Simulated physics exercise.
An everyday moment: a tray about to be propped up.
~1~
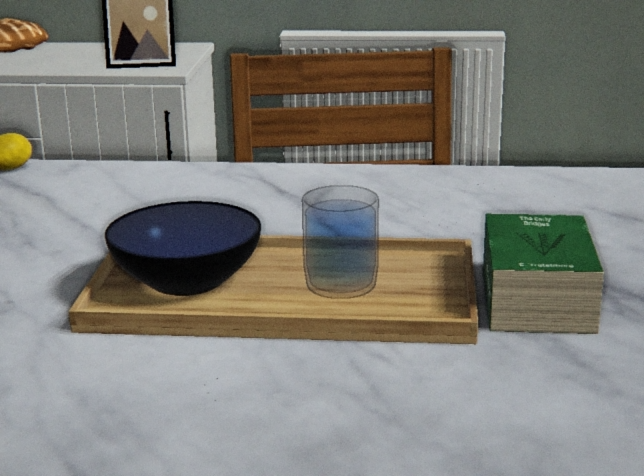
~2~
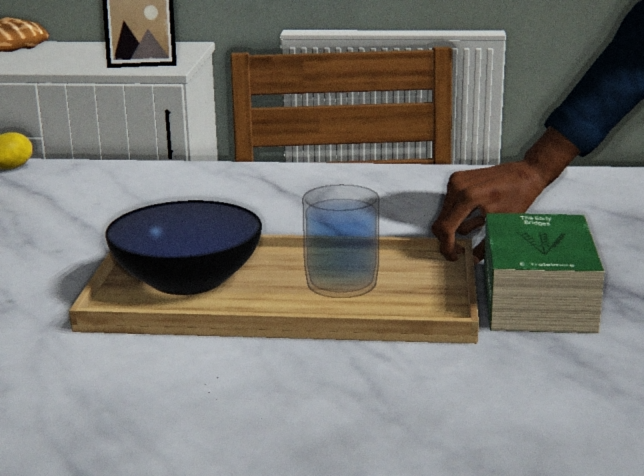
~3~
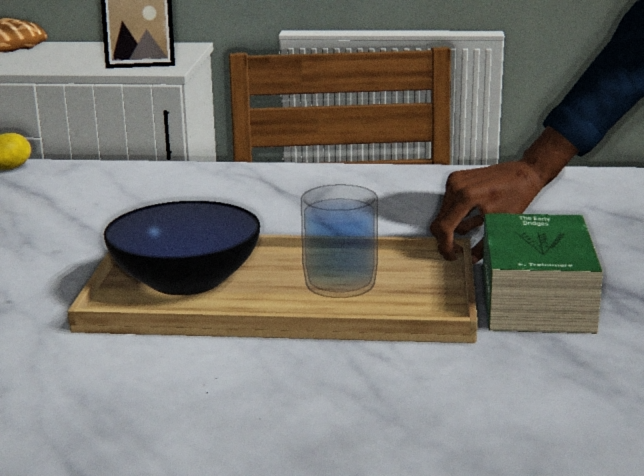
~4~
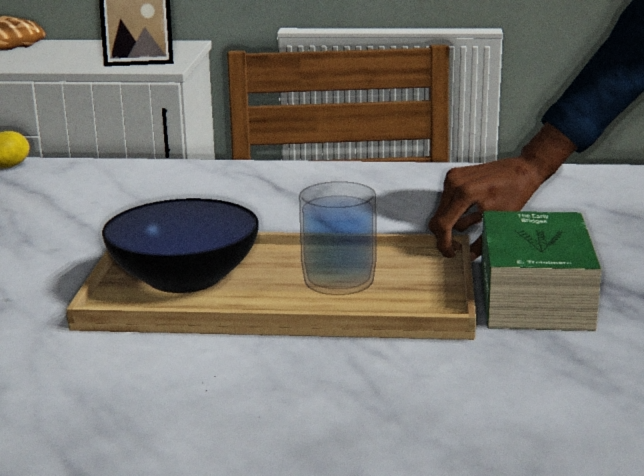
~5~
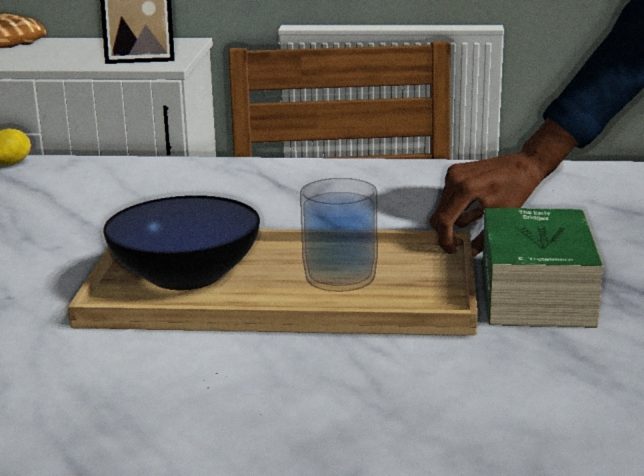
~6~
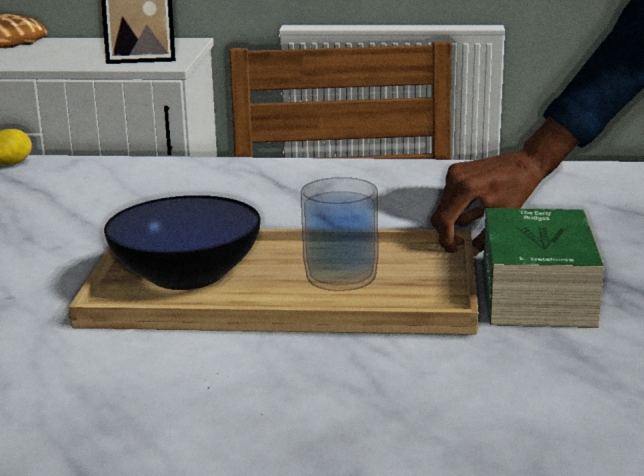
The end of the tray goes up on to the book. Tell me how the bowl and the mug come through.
On the left the bowl loses some, on the right the mug holds.
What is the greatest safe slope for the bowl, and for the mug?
Near 2°, then 25°.
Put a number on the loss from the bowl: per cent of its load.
I make it 32 per cent.
A moment on, the tray slopes by about 6°; bowl, a puddle lies under it; mug, all is still inside.
Further on, the tray slopes by about 12°; bowl, a puddle lies under it; mug, all is still inside.
When it is over, the tray slopes by about 11°, resting on the book; bowl, a puddle lies under it; mug, all is still inside.
